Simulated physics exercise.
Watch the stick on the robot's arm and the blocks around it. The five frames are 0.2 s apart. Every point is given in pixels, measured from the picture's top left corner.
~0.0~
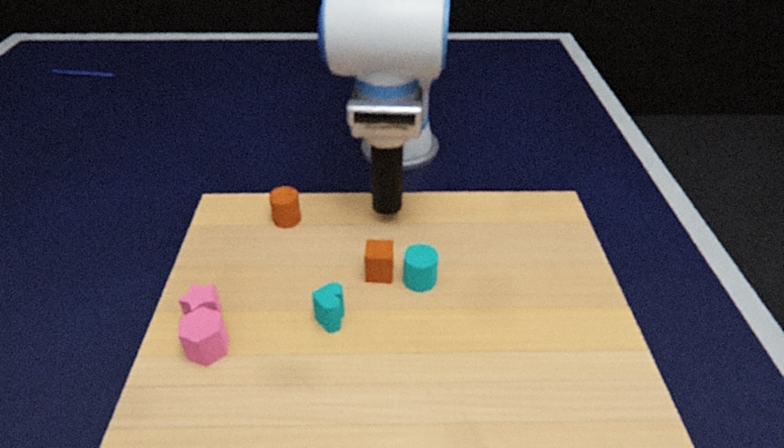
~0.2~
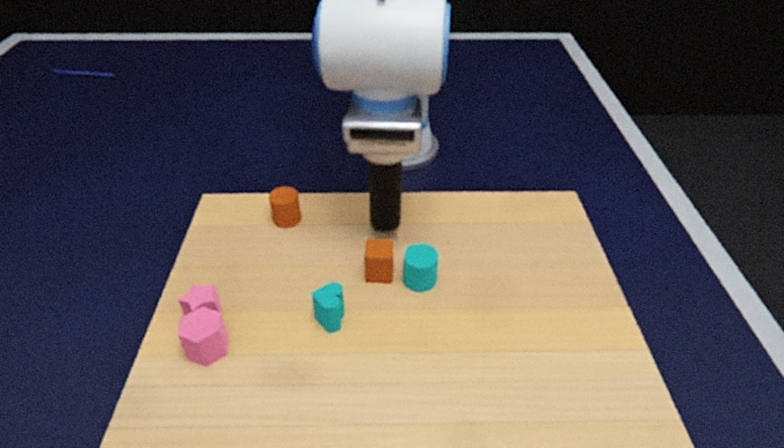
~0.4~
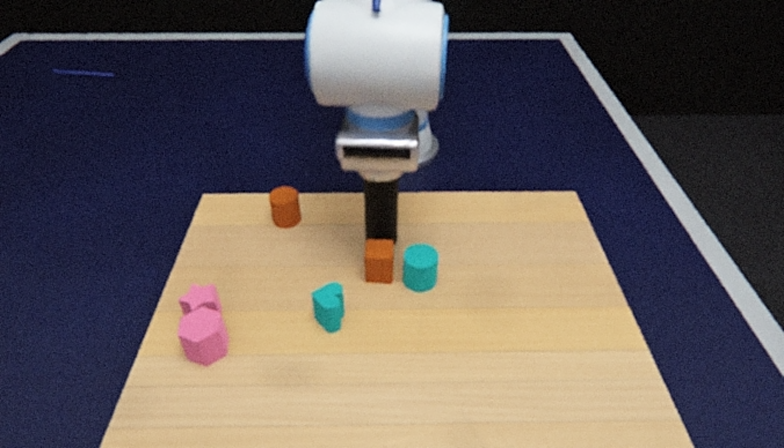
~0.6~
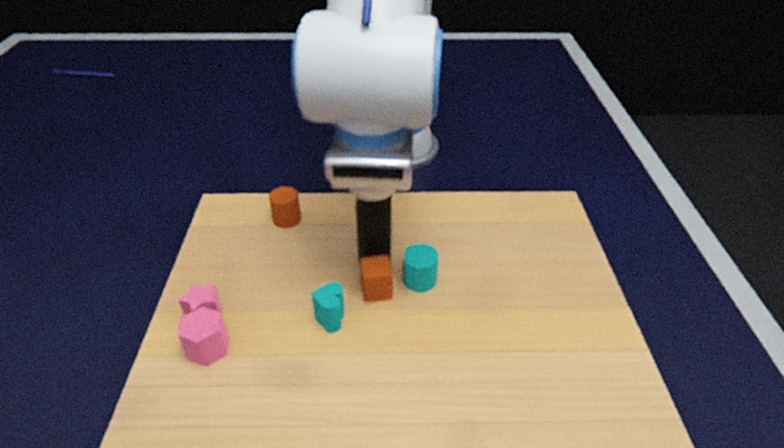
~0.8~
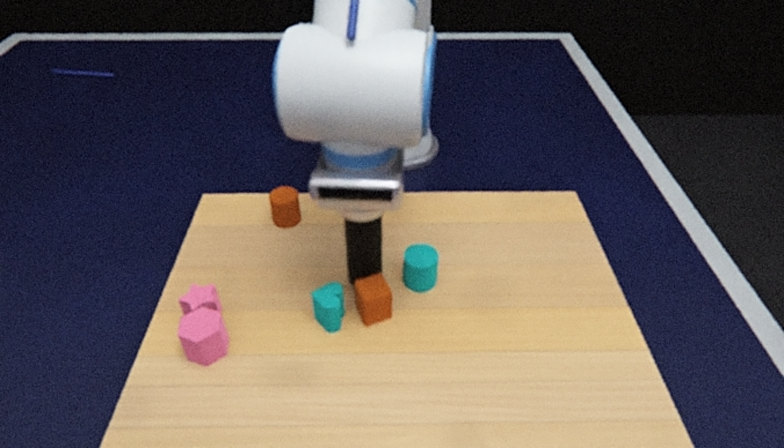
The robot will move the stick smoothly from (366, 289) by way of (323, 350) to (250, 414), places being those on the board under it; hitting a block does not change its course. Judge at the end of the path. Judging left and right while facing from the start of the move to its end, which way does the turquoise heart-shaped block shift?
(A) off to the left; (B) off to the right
B.
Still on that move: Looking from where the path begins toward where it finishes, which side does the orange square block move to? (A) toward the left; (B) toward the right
That would be A.
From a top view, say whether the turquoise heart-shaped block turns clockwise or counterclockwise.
Looking down, my answer is that the turquoise heart-shaped block rotates clockwise.
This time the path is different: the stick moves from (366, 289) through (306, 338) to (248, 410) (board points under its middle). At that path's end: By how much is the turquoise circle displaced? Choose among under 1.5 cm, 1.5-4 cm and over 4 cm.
The move is short, under 1.5 cm.
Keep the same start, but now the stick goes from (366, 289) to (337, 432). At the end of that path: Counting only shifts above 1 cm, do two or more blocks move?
Answer: No.
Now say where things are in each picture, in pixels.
The first picture shows stick's lower end at (387, 206); turquoise heart-shaped block at (329, 294); orange square block at (379, 249); turquoise circle at (421, 255).
The second picture shows stick at (385, 222); blocks still.
The third picture shows stick at (381, 239); blocks still.
The fourth picture shows stick at (375, 258); orange square block at (376, 266).
The fifth picture shows stick at (365, 278); turquoise heart-shaped block at (329, 294); orange square block at (373, 287); turquoise circle at (421, 255).
On the path given first. One third of the way, stick at (338, 318); turquoise heart-shaped block at (300, 316), turned 35° clockwise; orange square block at (375, 304), turned 40° anticlockwise.
Two thirds of the way, stick at (301, 362); turquoise heart-shaped block at (270, 334); orange square block at (375, 304), turned 40° anticlockwise.
At the end, stick at (246, 403); turquoise heart-shaped block at (267, 335), turned 155° clockwise; orange square block at (375, 304), turned 40° anticlockwise; turquoise circle still.
